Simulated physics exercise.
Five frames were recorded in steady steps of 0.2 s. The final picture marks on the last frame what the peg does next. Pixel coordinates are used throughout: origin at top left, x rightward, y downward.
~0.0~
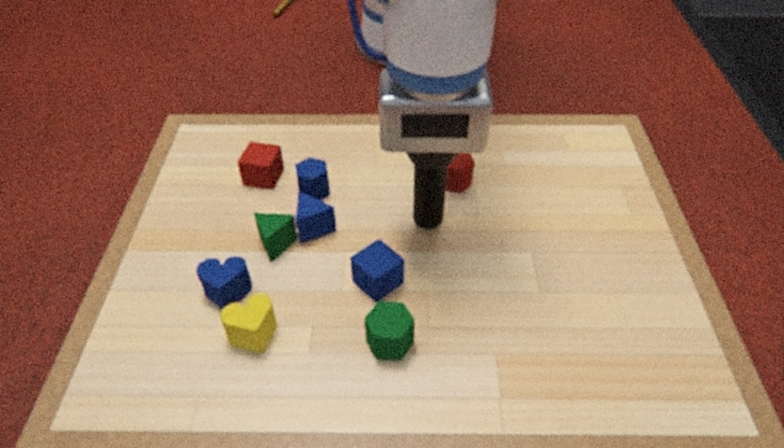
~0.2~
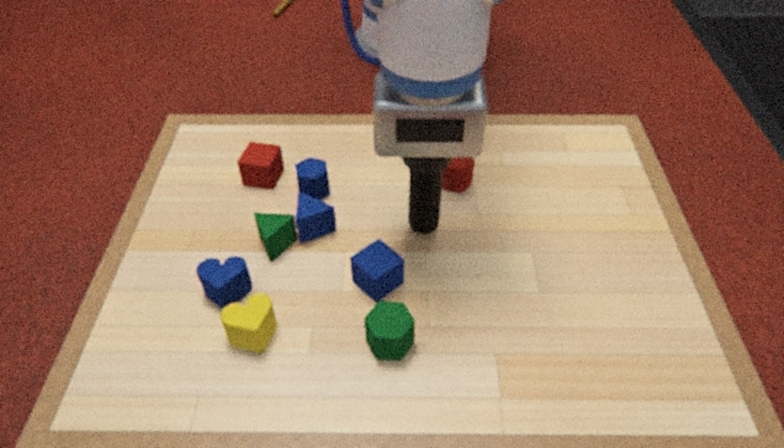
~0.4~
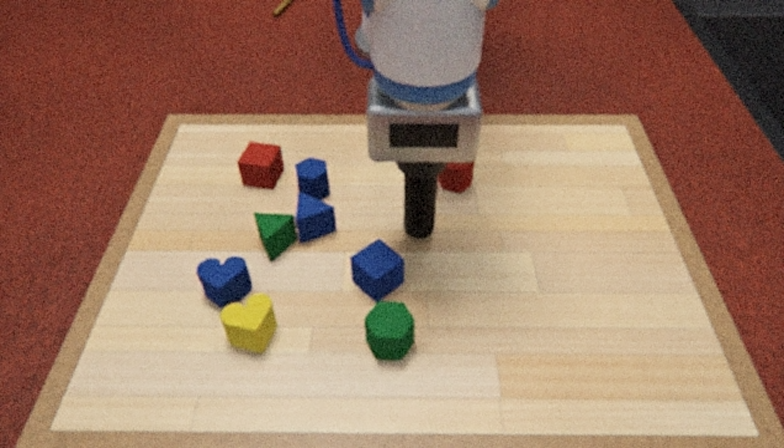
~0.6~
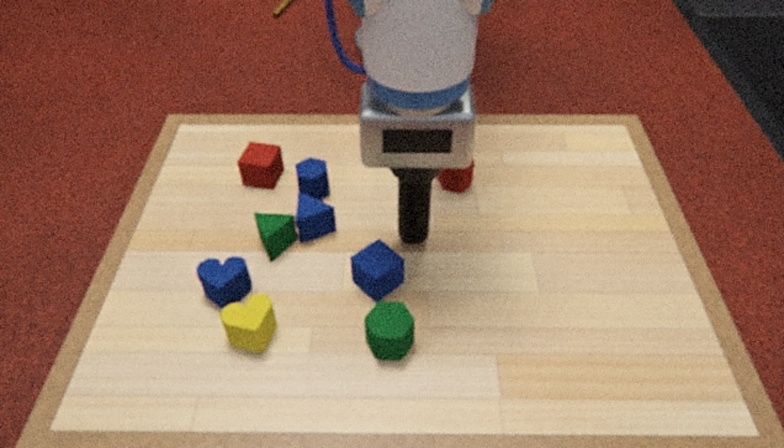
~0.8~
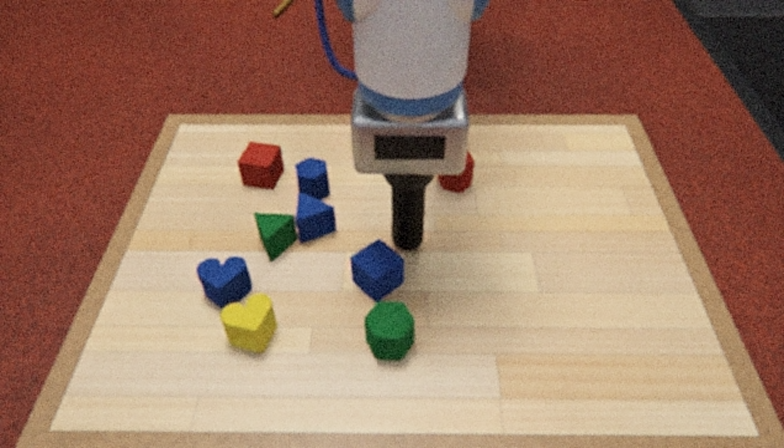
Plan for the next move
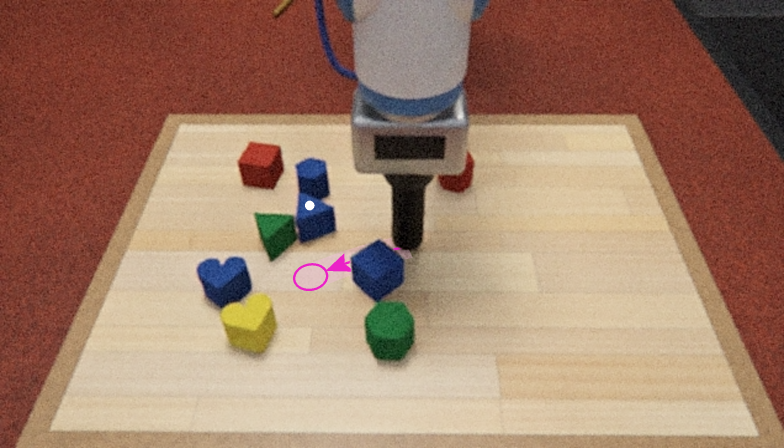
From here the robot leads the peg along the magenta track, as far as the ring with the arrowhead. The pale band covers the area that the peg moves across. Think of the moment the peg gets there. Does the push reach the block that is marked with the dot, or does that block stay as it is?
That one stays where it is.
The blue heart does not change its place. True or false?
It is true.
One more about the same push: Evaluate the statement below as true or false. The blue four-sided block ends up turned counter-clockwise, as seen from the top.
This is true.
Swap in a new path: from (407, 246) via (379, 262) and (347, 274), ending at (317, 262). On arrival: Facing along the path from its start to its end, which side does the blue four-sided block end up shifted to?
To the path's left.
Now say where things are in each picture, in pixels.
The first picture shows peg's lower end at (428, 219); blue heart at (220, 269); blue triangle at (310, 206); blue four-sided block at (377, 258).
The second picture shows peg at (424, 223); blocks still.
The third picture shows peg at (419, 228); blocks still.
The fourth picture shows peg at (414, 233); blocks still.
The fifth picture shows peg at (408, 239); blue heart at (220, 269); blue triangle at (310, 206); blue four-sided block at (377, 258).
Drawn move, from (407, 246) via (375, 254) and (343, 264), ending at (311, 277); the dot is on the blue triangle.
On the path given first. Halfway along, peg at (358, 252); blue four-sided block at (367, 264), turned 45° anticlockwise.
At the end, peg at (309, 270); blue heart still; blue triangle still; blue four-sided block at (365, 266), turned 55° anticlockwise.
